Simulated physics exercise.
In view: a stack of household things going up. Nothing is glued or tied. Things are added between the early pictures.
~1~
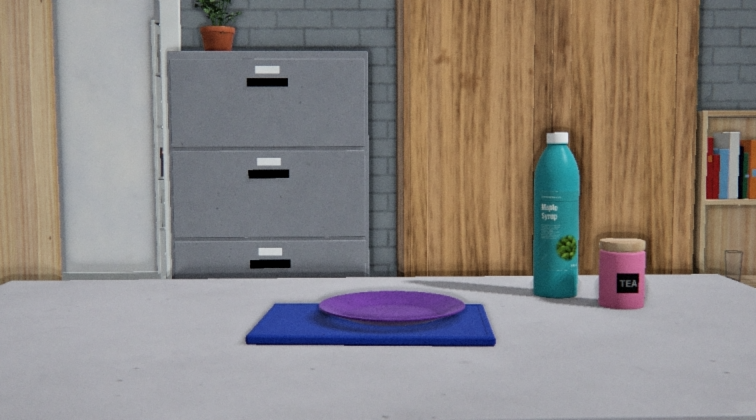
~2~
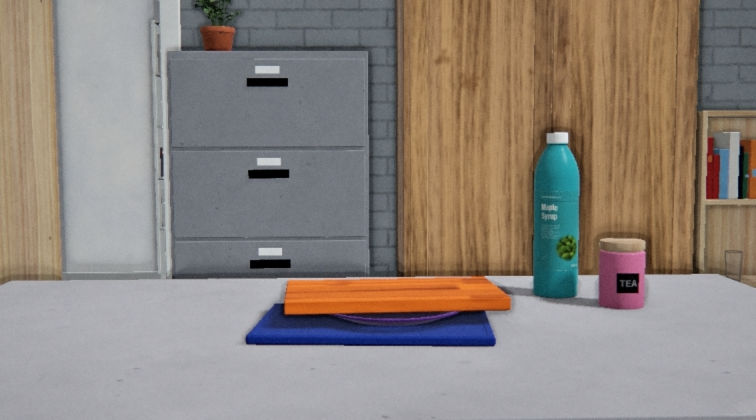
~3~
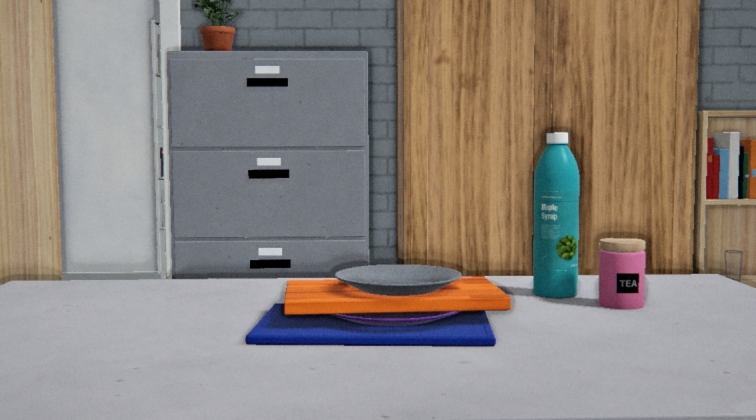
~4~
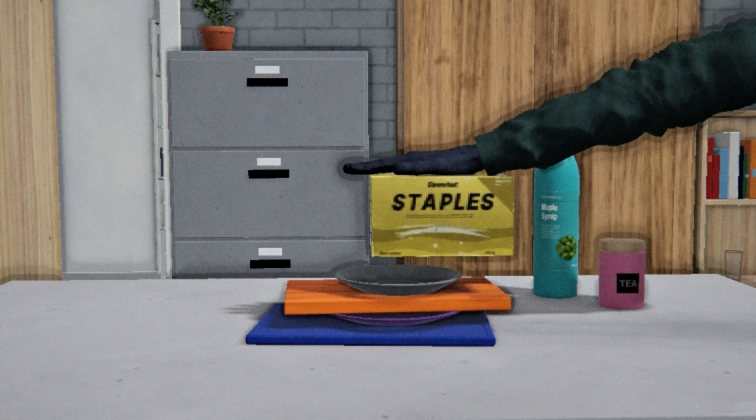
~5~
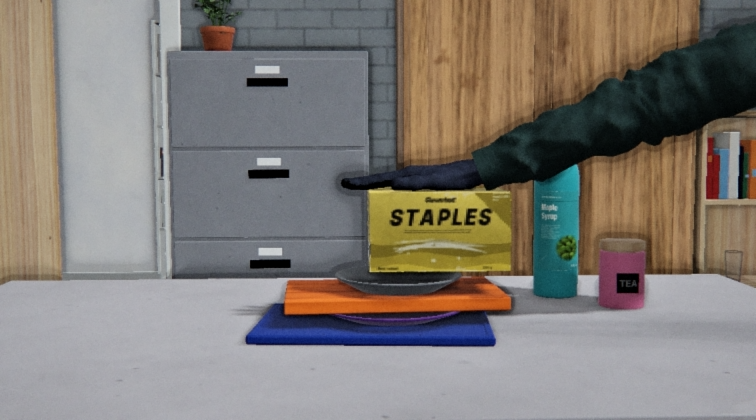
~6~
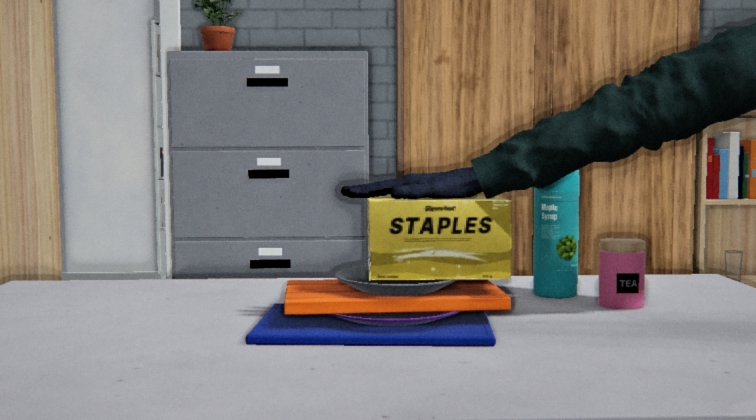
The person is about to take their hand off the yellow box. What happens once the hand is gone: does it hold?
Outcome: The pile stays up.
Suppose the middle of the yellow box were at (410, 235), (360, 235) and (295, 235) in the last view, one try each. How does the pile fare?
First, it keeps its balance; second, it stays up; third, it loses its balance.
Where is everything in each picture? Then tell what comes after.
The last thing is not in view yet, in the first picture.
The last thing is not in view yet; pink jar (622, 273), in the second picture.
The last thing is not in view yet, in the third picture.
On its way; yellow box (438, 213); grey plate (398, 281), in the fourth picture.
On its way; yellow box (436, 227); pink jar (622, 273), in the fifth picture.
In place under the hand; yellow box (436, 235), in the sixth picture.
Then, 0.80 s on from there, no change.
Then, 2.00 s on from there, yellow box resting near (436, 236).
In the end, all 7 unmoved. At the end, from the last picture's camera, yellow box near (437, 236). The pile holds.
